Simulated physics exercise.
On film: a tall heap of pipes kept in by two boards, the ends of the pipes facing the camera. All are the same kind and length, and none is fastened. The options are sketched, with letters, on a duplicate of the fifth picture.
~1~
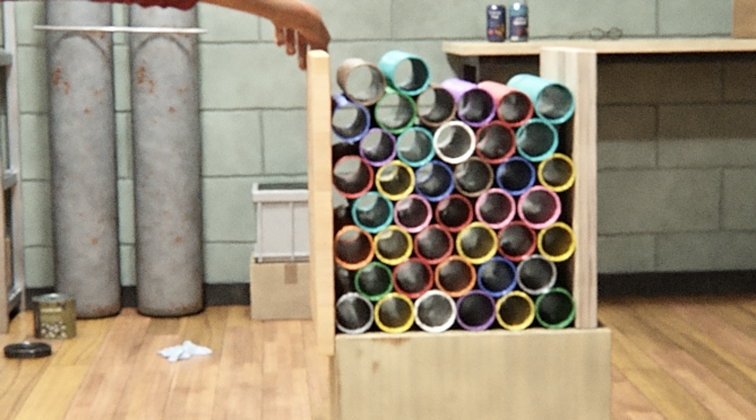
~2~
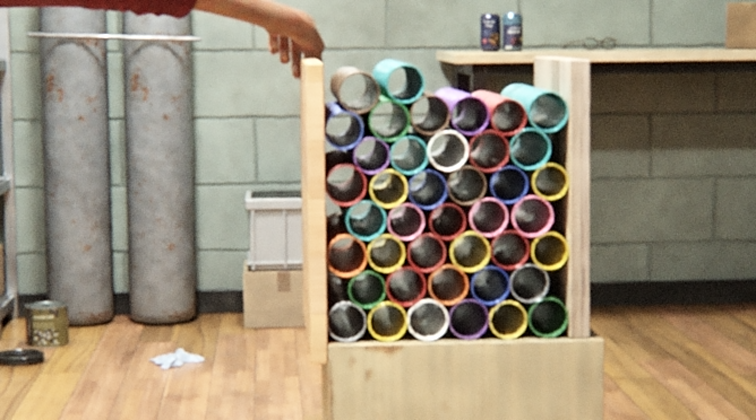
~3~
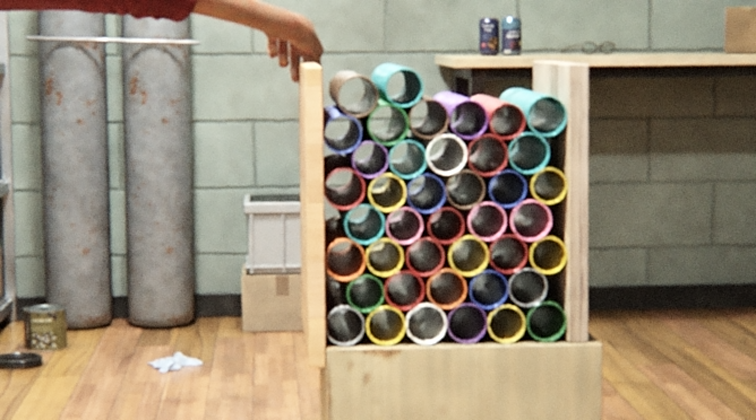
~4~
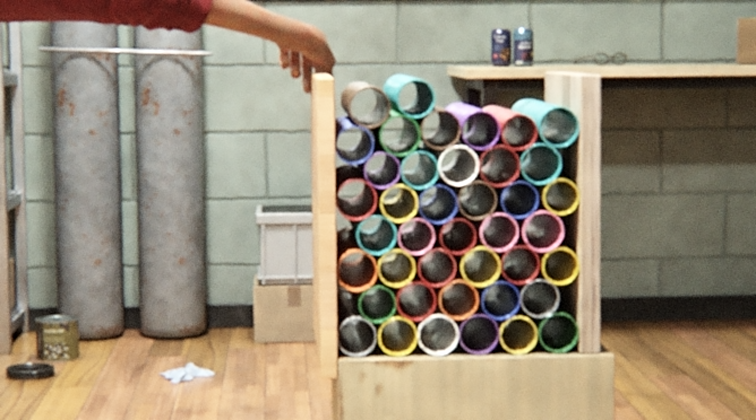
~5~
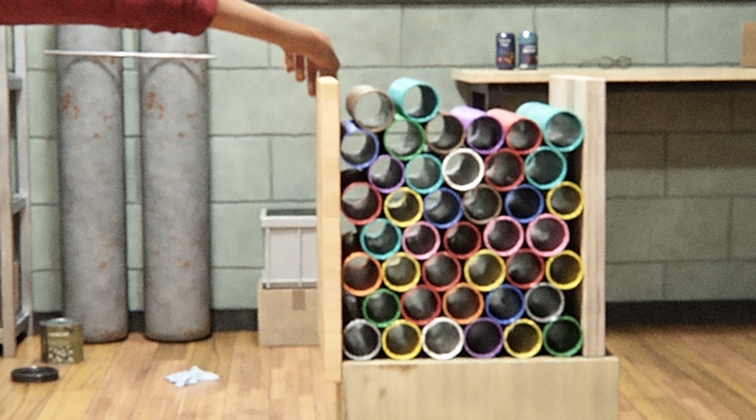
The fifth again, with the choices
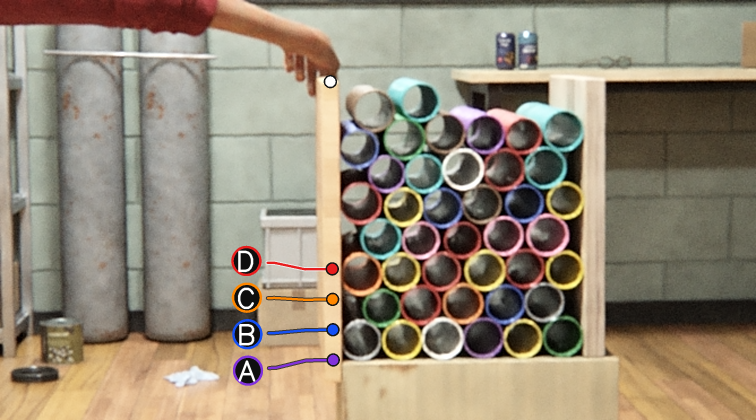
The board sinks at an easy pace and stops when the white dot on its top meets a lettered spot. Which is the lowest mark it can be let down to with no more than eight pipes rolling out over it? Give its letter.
Lower it to C and no more.
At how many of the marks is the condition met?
Two of the four.
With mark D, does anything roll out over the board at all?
Yes, at D.
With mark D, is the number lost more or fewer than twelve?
It loses fewer than twelve.
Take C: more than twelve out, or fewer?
It loses fewer than twelve.
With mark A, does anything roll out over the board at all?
Yes, at A.
On the copy, A at (334, 360); B at (333, 330); C at (333, 300); D at (333, 269); the white dot at (331, 82).
On C. First, top of the board (340, 171).
Then, top of the board (341, 270).
Finally, top of the board (341, 299), six out over the board.
By contrast, A more than eight out over the board; B more than eight out over the board; D six out over the board.
